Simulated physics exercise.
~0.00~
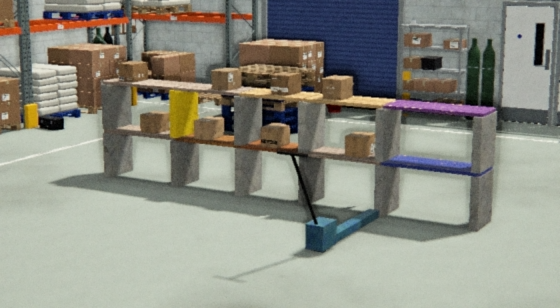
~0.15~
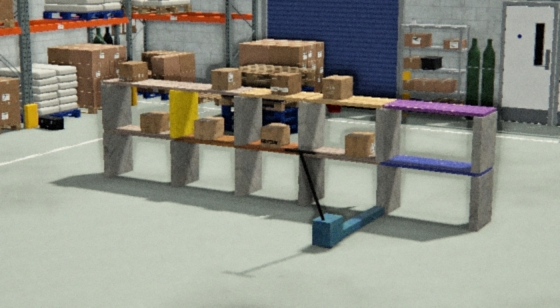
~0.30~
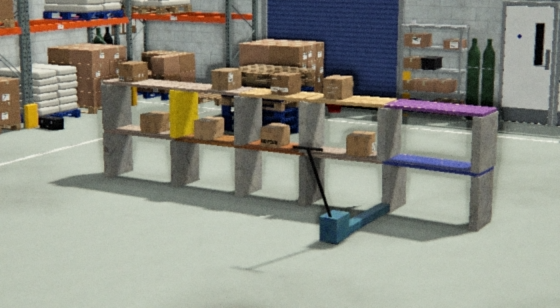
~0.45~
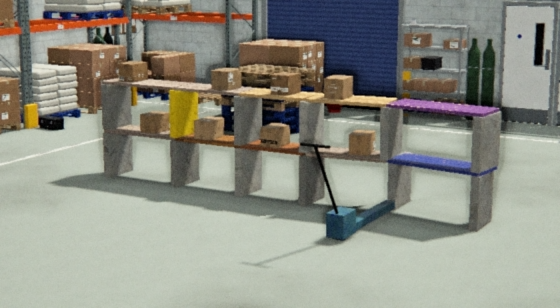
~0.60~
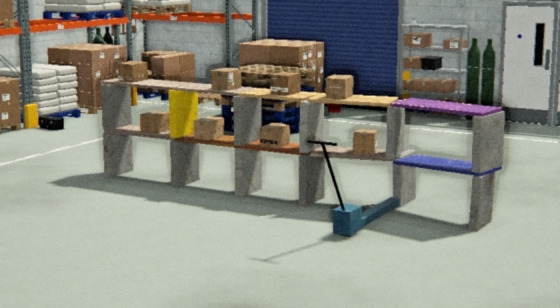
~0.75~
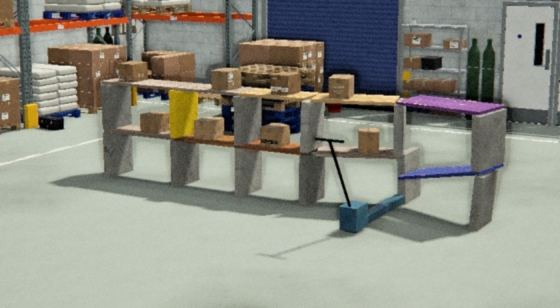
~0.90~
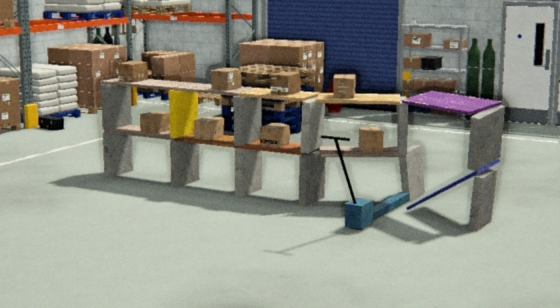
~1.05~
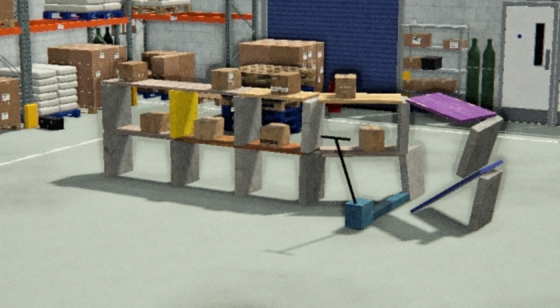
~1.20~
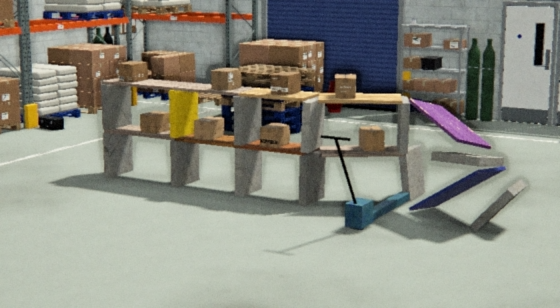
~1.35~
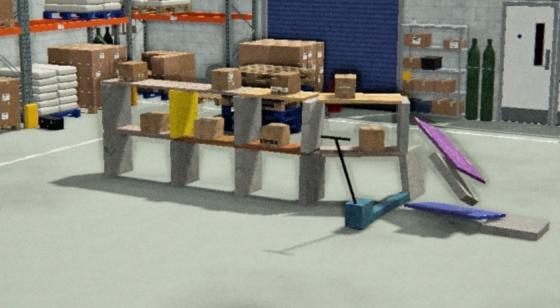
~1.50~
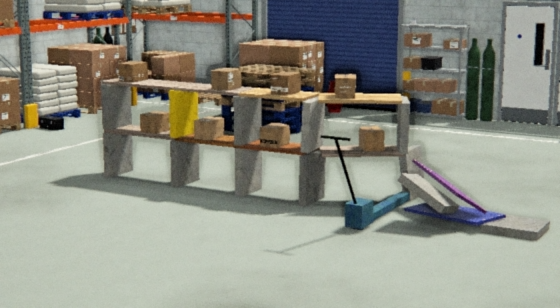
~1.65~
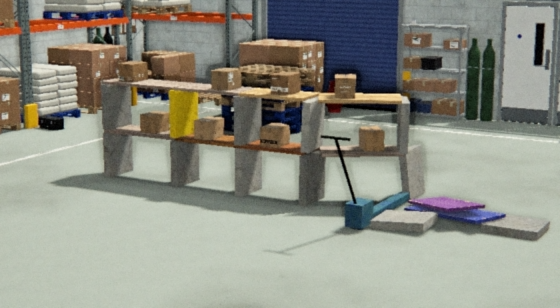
The right end of a long two-tier row of blocks and boards collapsed after a blue floor jack slid right along its base, dropping the purple and blue boards into a low heap with two blocks, while the rest, yellow upright included, stayed standing.
